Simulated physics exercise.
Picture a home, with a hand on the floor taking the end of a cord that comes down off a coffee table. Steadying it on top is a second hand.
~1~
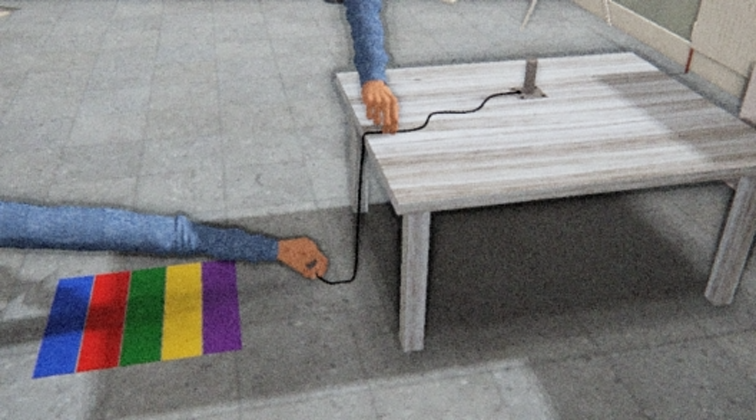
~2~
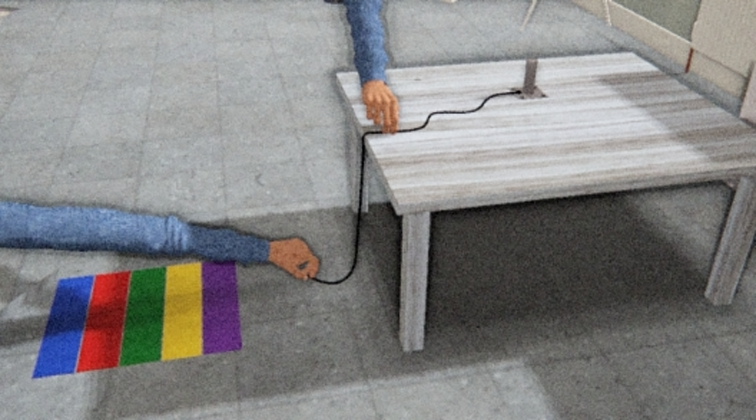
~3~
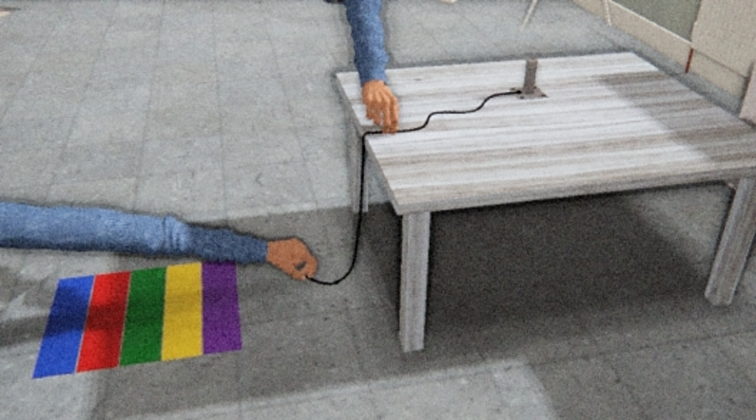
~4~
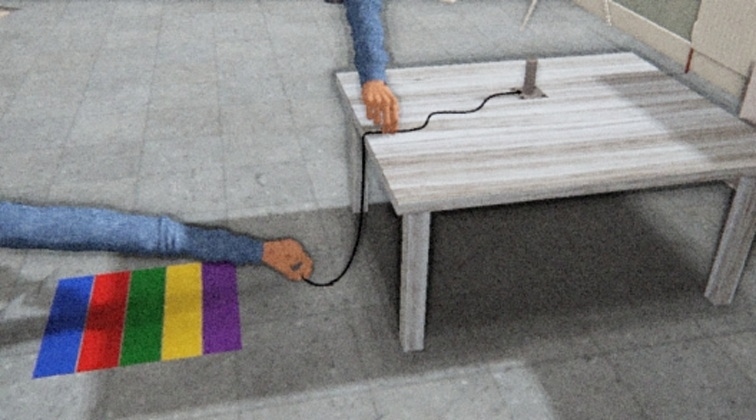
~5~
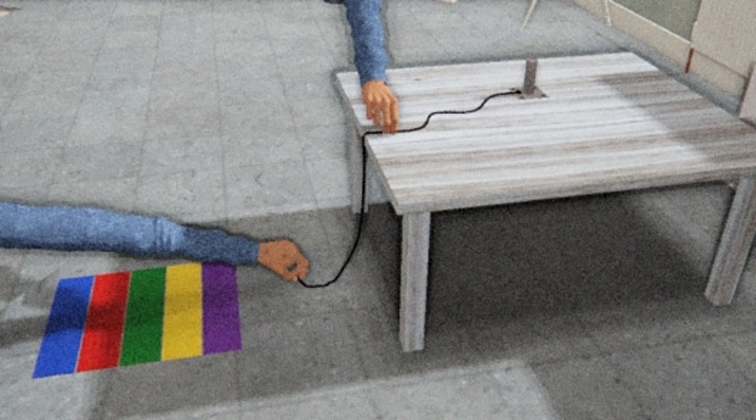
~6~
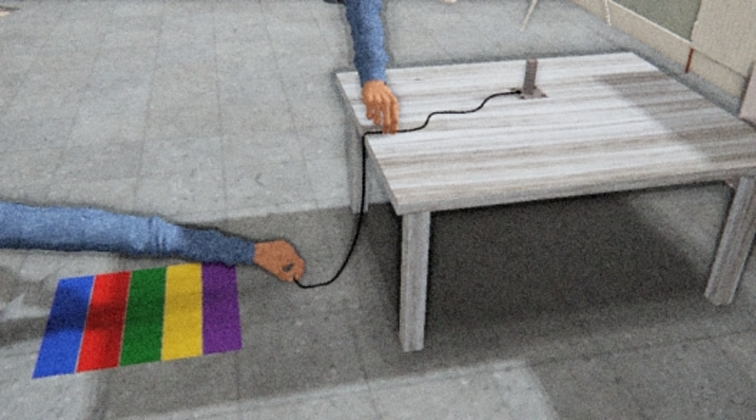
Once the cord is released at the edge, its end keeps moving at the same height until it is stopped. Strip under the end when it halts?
Yellow strip.
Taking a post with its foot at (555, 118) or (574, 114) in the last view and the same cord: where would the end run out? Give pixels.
The spots are about (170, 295) and (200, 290).
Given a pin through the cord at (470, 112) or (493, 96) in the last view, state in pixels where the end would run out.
Pixel positions per try: (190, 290); (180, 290).
Soon after, end near (239, 284); short of the strips.
After that, end near (200, 289); over purple.
At the stop, end near (177, 292); over yellow. It gets as far as the yellow strip.
